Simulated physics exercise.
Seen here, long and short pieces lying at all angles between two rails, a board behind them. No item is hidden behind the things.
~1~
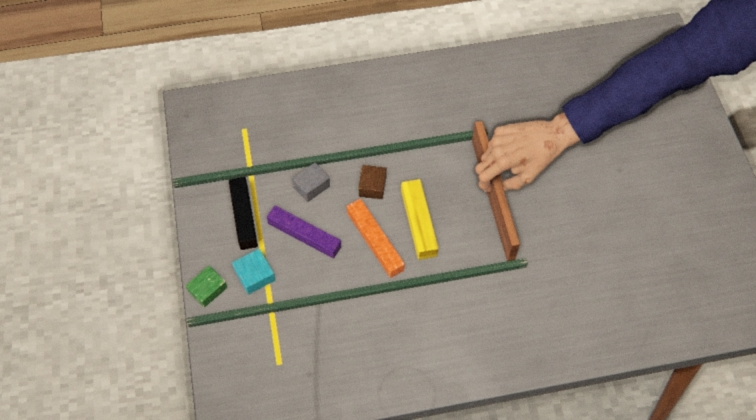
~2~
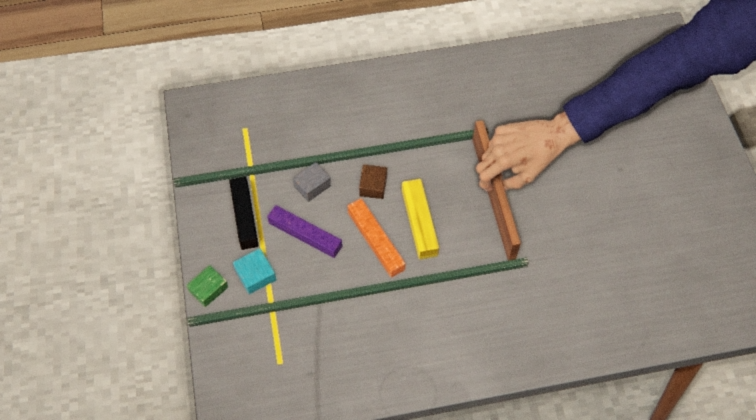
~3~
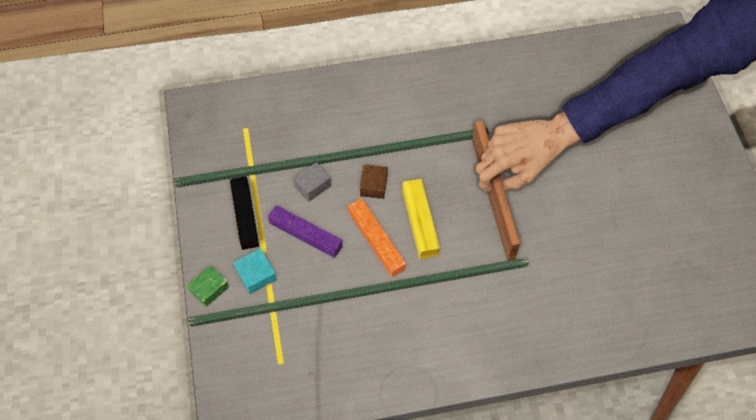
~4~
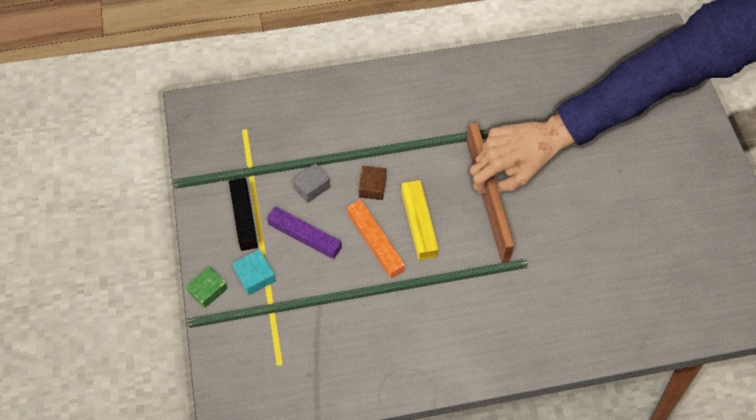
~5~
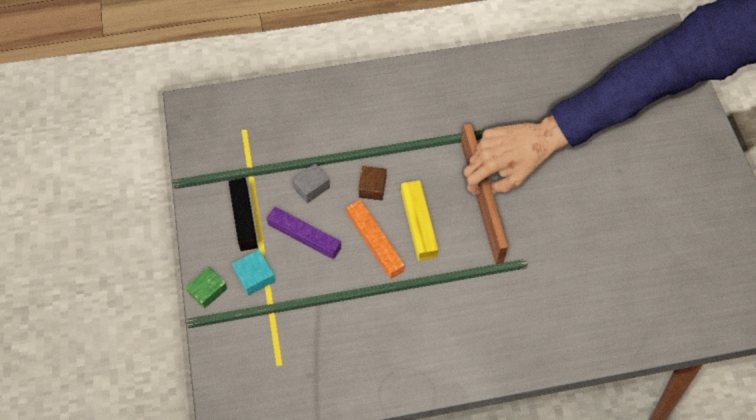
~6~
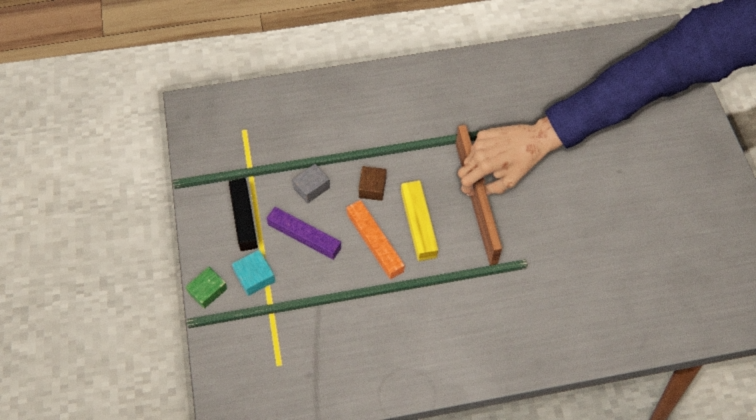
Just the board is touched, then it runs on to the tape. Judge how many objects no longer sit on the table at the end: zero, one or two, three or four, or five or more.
No longer on the table: One or two.
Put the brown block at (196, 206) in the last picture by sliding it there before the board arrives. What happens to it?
The brown block stays put.
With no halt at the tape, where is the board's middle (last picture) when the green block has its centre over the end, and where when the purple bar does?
The middle is at (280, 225) when it's the green block, and at (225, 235) when it's the purple bar.
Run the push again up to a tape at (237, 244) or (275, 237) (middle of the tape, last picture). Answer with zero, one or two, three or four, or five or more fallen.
Place by place: Three to four, then one to two.
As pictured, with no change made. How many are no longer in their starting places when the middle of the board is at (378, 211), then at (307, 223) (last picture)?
Respectively 3 and 7.
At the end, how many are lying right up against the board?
2 are in contact with it.
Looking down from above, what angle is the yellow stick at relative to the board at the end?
I'd say it's about 0° out of line.
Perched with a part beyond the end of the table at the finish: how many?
I count 1 overhanging.
Soon after, none off yet; green block at rest near (207, 288); black stick at rest near (243, 214); turquoise block at rest near (254, 273).
After that, none off yet; green block displaced a little near (196, 289); black stick displaced a little near (223, 219); turquoise block displaced about its own width near (228, 278).
In the end, the number that fall off is one or two; gone, green block.
